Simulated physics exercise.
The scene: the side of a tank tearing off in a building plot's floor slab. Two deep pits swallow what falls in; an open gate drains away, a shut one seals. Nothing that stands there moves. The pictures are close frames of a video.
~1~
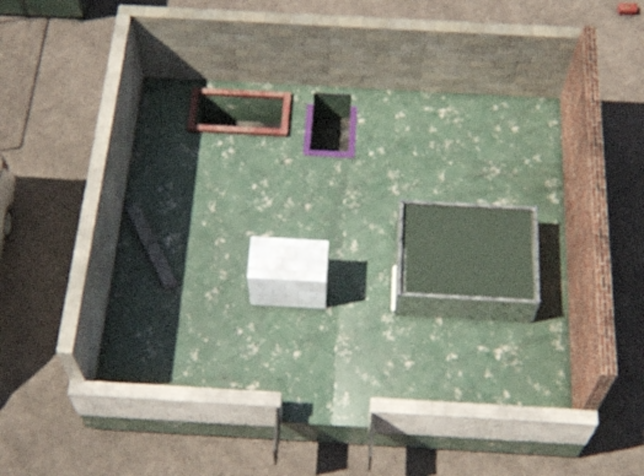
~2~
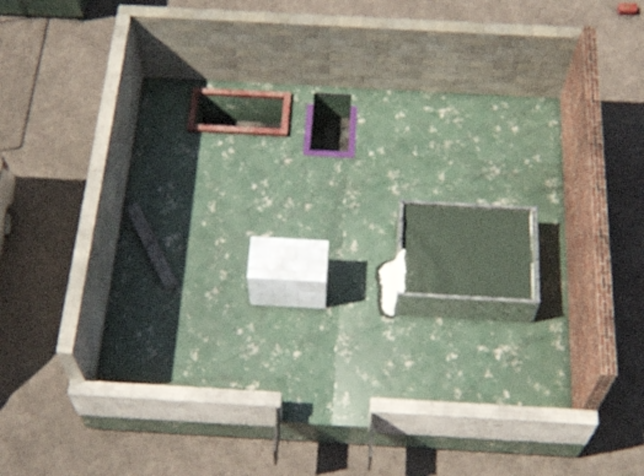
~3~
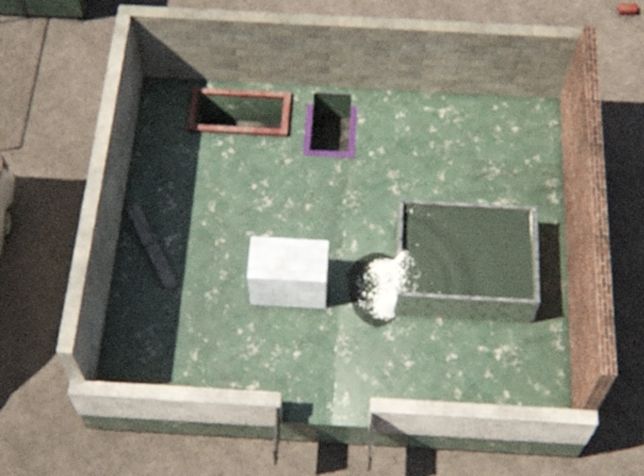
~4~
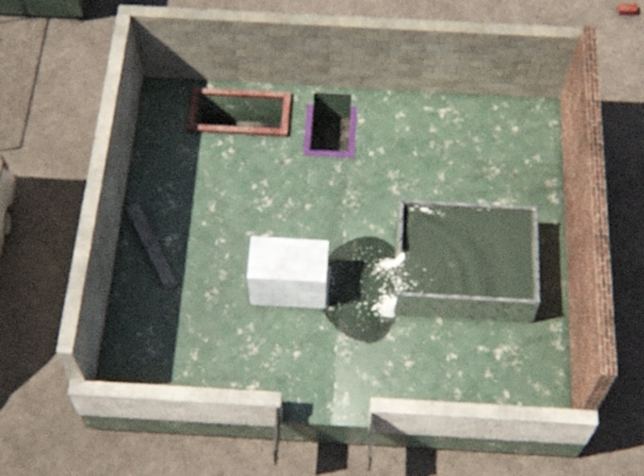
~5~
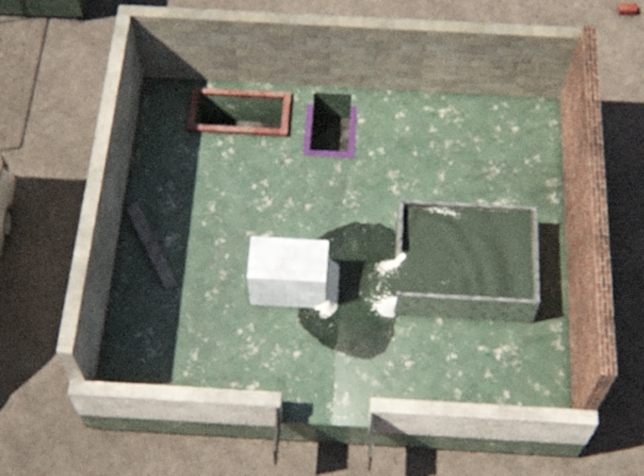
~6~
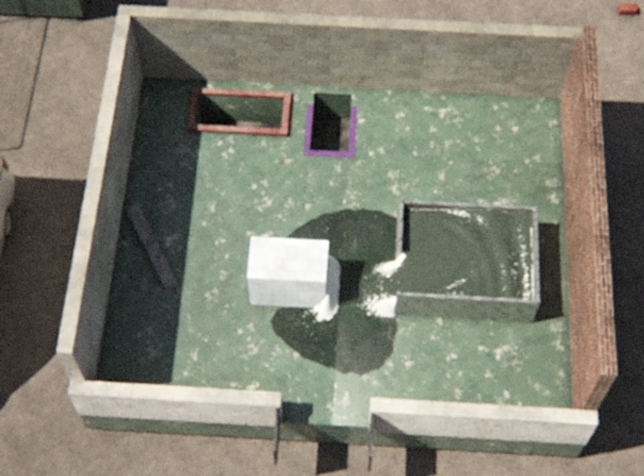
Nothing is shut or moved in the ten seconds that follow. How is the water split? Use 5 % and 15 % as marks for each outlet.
In the end: The gate takes above 15 %; the purple pit takes from 5 to 15 %; the red pit takes not even 5 %.
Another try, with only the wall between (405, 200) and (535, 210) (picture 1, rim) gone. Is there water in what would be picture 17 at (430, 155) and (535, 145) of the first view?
In that order: Under water, awash.
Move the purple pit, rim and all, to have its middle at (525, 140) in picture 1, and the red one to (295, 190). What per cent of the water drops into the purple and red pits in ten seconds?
In per cent: Purple 2, red 8.
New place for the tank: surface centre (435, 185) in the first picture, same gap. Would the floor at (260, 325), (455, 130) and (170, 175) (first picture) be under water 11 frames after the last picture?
As listed: Clear, no water, wet.
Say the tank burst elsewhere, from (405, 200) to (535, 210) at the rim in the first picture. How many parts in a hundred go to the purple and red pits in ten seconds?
Per cent: Purple 40, red 0.
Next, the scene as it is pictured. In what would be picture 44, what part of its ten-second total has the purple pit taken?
Close to 55 %.
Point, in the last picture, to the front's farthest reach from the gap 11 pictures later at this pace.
Close to (93, 397).
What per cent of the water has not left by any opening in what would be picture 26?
Some 88 per cent.
A moment on, water covers 20 % of the floor; the gate 0 %, the purple pit 0 %, the red pit 0 %.
Next, water covers 35 % of the floor; the gate 3 %, the purple pit 1 %, the red pit 0 %.
Then, water covers 50 % of the floor; the gate 9 %, the purple pit 2 %, the red pit 0 %.
Later, water covers 60 % of the floor; the gate 16 %, the purple pit 5 %, the red pit 0 %.
In the end, water covers 60 % of the floor; the gate 22 %, the purple pit 9 %, the red pit 0 %.
